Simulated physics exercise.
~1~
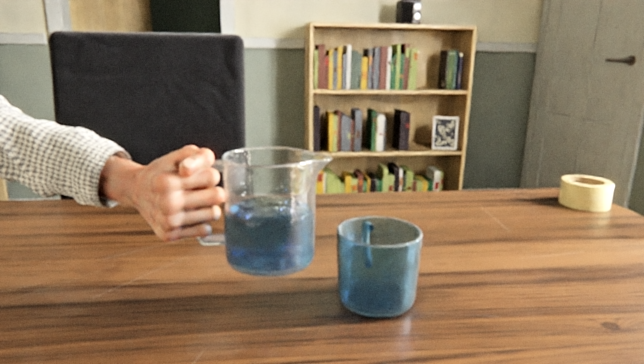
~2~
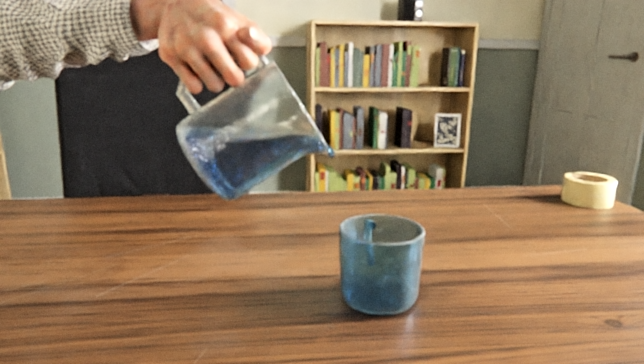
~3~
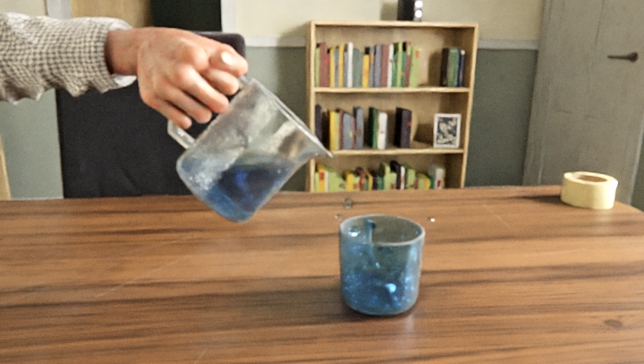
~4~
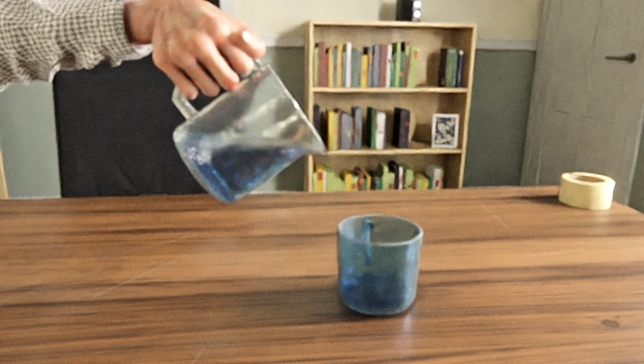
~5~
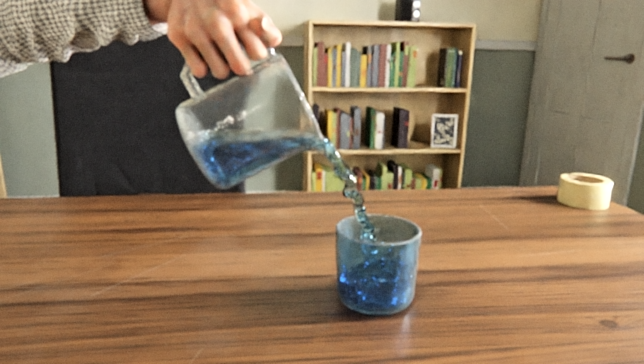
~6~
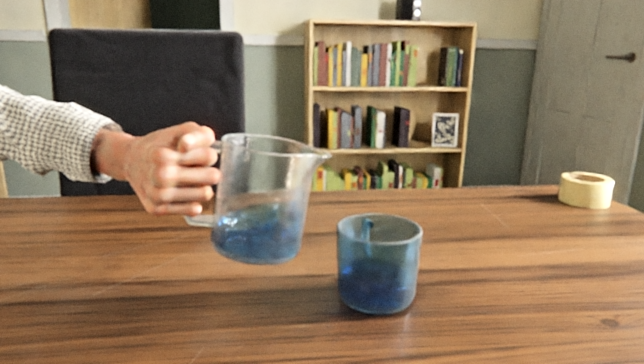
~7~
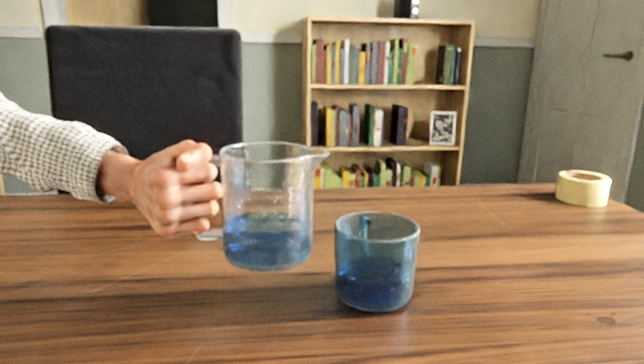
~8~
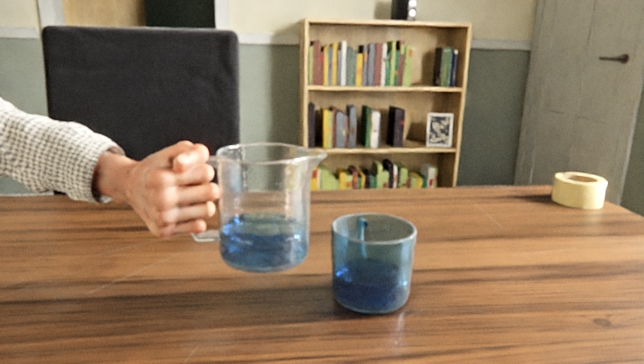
At a wooden table in front of a bookshelf, a hand tipped a clear jug of blue water toward a bluish mug, eased it back, then tilted it further and poured, before leveling the jug, leaving some water in both.
